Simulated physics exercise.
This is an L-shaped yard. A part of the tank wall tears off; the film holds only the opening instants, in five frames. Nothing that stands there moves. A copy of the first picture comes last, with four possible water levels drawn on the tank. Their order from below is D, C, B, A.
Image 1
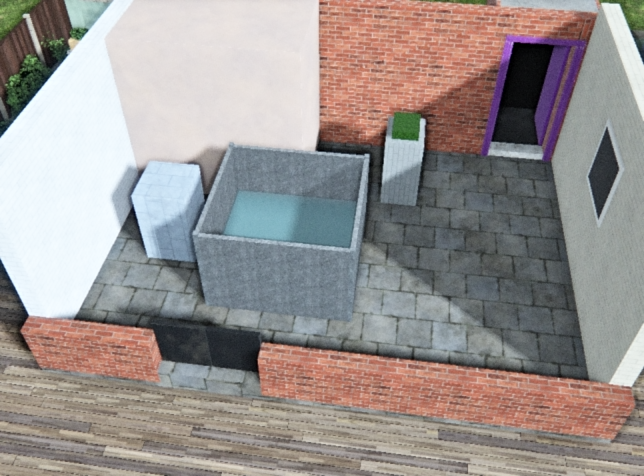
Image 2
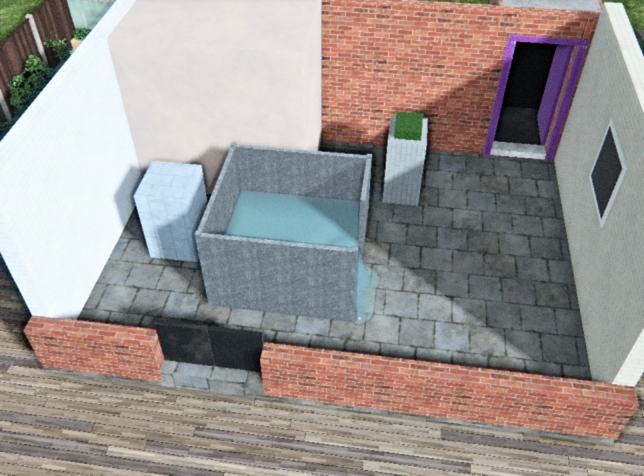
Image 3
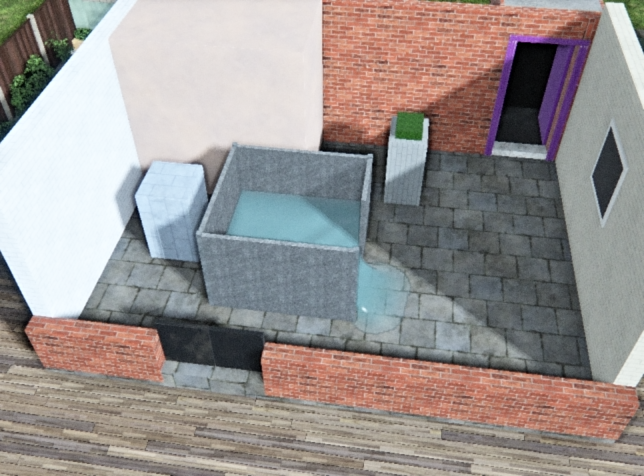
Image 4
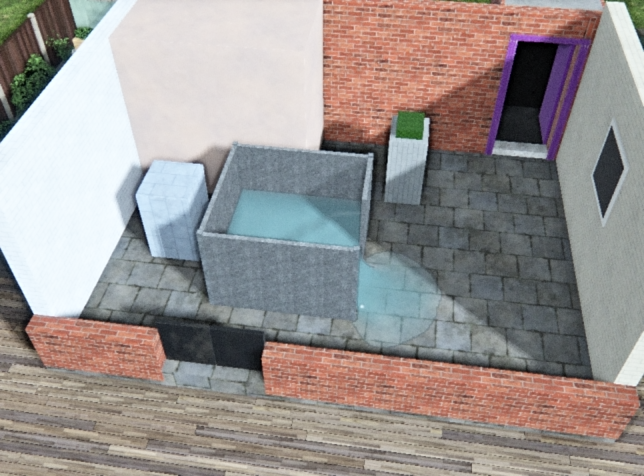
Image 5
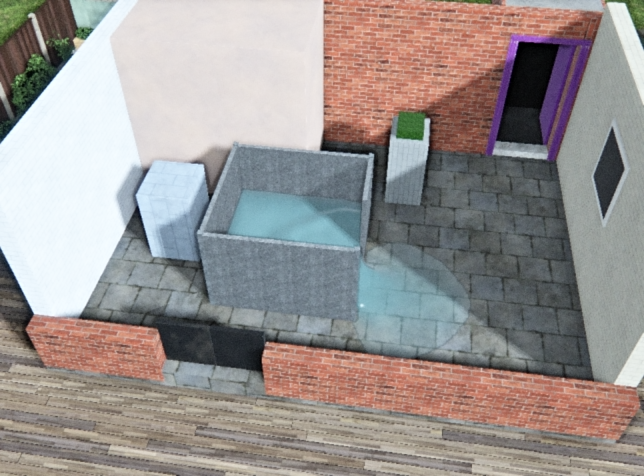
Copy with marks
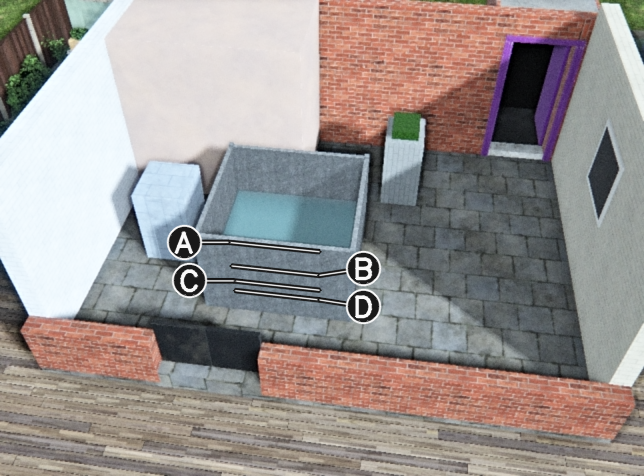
Water leaks from the right side of a grey tank and spreads across the paving.
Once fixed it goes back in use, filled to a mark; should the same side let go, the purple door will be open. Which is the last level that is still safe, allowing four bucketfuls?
D.
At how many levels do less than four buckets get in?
One.
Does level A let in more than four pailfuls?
Yes, it does.
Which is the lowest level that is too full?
Here it is level C.
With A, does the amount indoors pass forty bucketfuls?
Yes, clearly.
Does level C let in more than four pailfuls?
Yes.
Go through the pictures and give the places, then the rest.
Water in the tank at rest, its middle at (289, 236); foot of the purple doorway at (514, 157); shut gate at (208, 334).
Water covers 1 % of the ground and shows as far out as (362, 320).
Water covers 3 % of the ground and shows as far out as (403, 280).
Water covers 6 % of the ground and shows as far out as (434, 289).
Water covers 10 % of the ground and shows as far out as (461, 316).
On the marked copy, A at (273, 246); B at (275, 270); C at (276, 285); D at (277, 295); from the bottom up D, C, B, A.
With A, dozens of bucketfuls pour in.
With B, dozens of bucketfuls pour in.
With C, about 9 bucketfuls get in.
With D, a splash gets over, under a bucket.
